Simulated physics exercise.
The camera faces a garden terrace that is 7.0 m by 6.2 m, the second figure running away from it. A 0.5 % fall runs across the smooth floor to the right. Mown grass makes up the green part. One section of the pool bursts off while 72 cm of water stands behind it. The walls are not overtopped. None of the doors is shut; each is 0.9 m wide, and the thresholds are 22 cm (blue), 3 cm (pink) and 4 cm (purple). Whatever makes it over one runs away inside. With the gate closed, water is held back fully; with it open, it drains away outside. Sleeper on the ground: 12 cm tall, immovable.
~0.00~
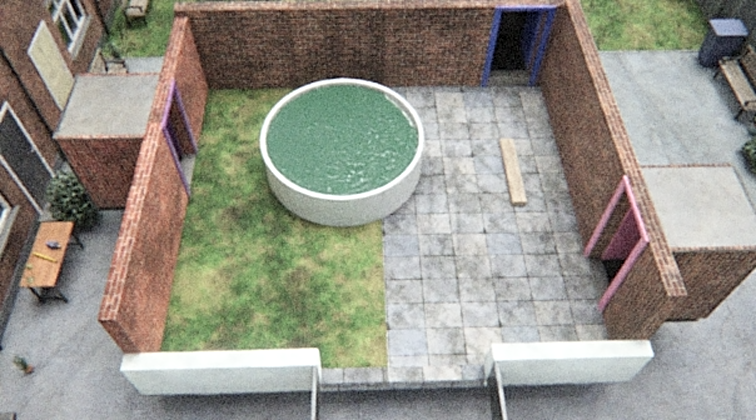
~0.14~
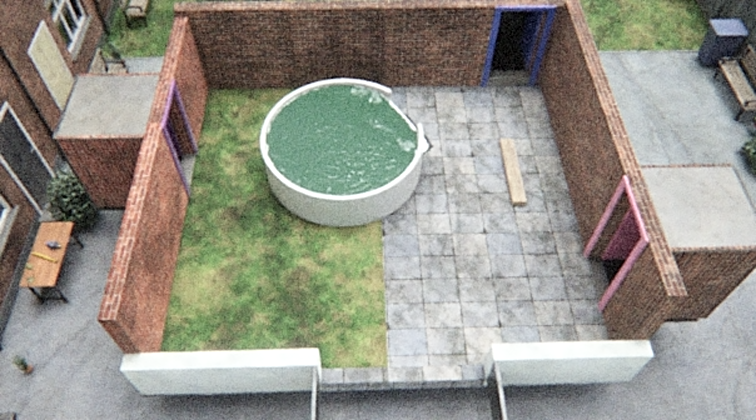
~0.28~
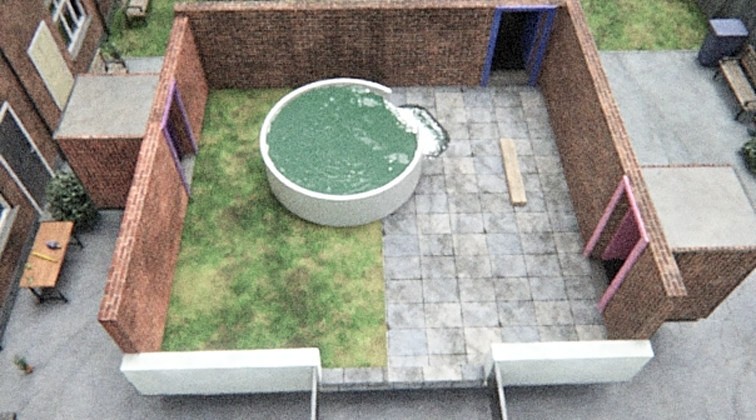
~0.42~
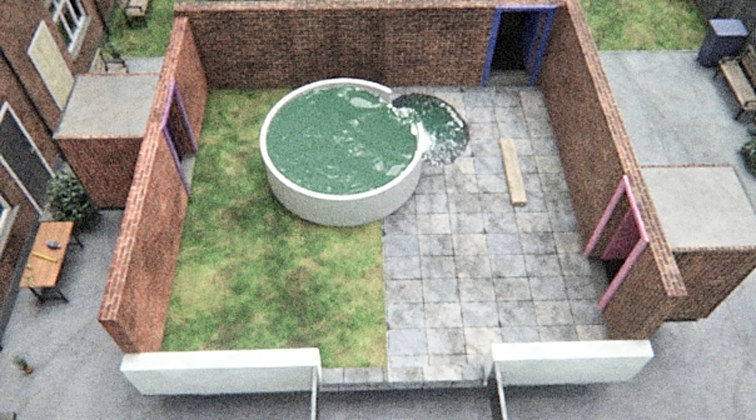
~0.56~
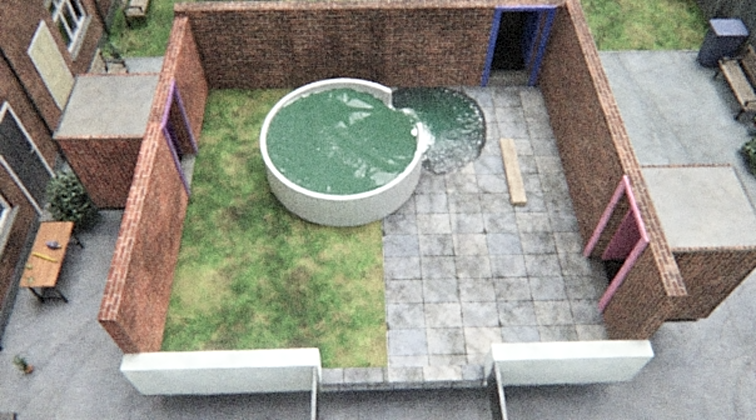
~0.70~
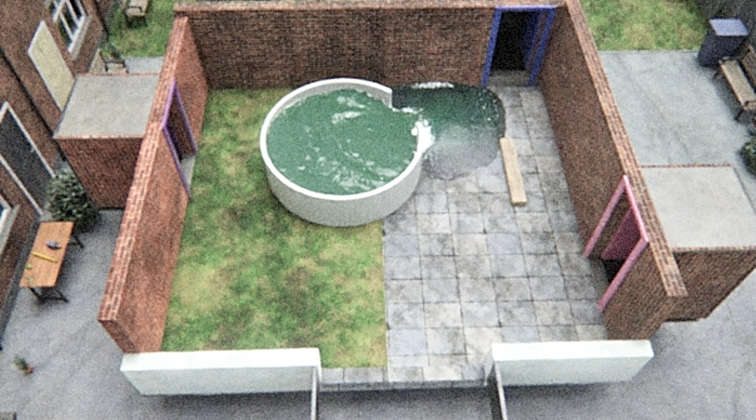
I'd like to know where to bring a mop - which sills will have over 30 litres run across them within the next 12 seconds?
One by one: At the blue door the amount is above the limit; at the pink door the amount is above the limit; at the purple door the amount is below the limit.
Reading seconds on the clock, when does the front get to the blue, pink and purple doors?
Arrival: Blue 0.8 s, pink 2.8 s, purple 9.5 s.
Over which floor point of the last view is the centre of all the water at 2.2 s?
At roughly (395, 148).
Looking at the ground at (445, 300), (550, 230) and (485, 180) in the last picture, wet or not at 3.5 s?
Going through the three points: Not yet touched, then awash, then awash.
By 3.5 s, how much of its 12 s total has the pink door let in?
Roughly 0 percent is in by then.
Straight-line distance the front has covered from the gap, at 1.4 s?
I'd say close to 3.2 m.
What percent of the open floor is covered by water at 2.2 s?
I'd say around 25 %.
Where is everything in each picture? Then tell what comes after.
The first picture shows the pool at (343, 138) is whole and still, 72 cm deep.
In the second picture, the front is at (420, 153), 0.5 m from the gap at (406, 126); 0.2 m2 of floor is under water; 72 cm left at the back of the pool.
In the third picture, the front is at (446, 141), 0.8 m from the gap at (405, 127); 0.8 m2 of floor is under water; 72 cm left at the back of the pool.
In the fourth picture, the front is at (451, 109), 1.2 m from the gap at (405, 128); 1.9 m2 of floor is under water; 72 cm left at the back of the pool.
In the fifth picture, the front is at (473, 102), 1.7 m from the gap at (405, 128); 3.2 m2 of floor is under water; 72 cm left at the back of the pool.
In the sixth picture, water pours out at (405, 127) and has run 2.2 m, to (491, 94); deepest outside 44 cm, 72 cm at the pool's back.
After 1.4 s water covers 20 % of the floor and is deepest (57 cm) near (542, 93); blue door 22 cm at the sill, 0 L in, pink door not reached, purple door not reached.
After 2.2 s water covers 25 % of the floor and is deepest (56 cm) near (540, 88); blue door 32 cm at the sill, 17 L in, pink door not reached, purple door not reached.
After 3.5 s water covers 40 % of the floor and is deepest (36 cm) near (535, 100); blue door 35 cm at the sill, 112 L in, pink door 9 cm at the sill, 0 L in, purple door not reached.
After 7.0 s water covers 75 % of the floor and is deepest (23 cm) near (603, 361); blue door 21 cm at the sill, 179 L in, pink door 7 cm at the sill, 42 L in, purple door not reached.
After 12.0 s water covers 95 % of the floor and is deepest (14 cm) near (540, 118); blue door 13 cm at the sill, 180 L in, pink door 10 cm at the sill, 146 L in, purple door 4 cm at the sill, 0 L in.
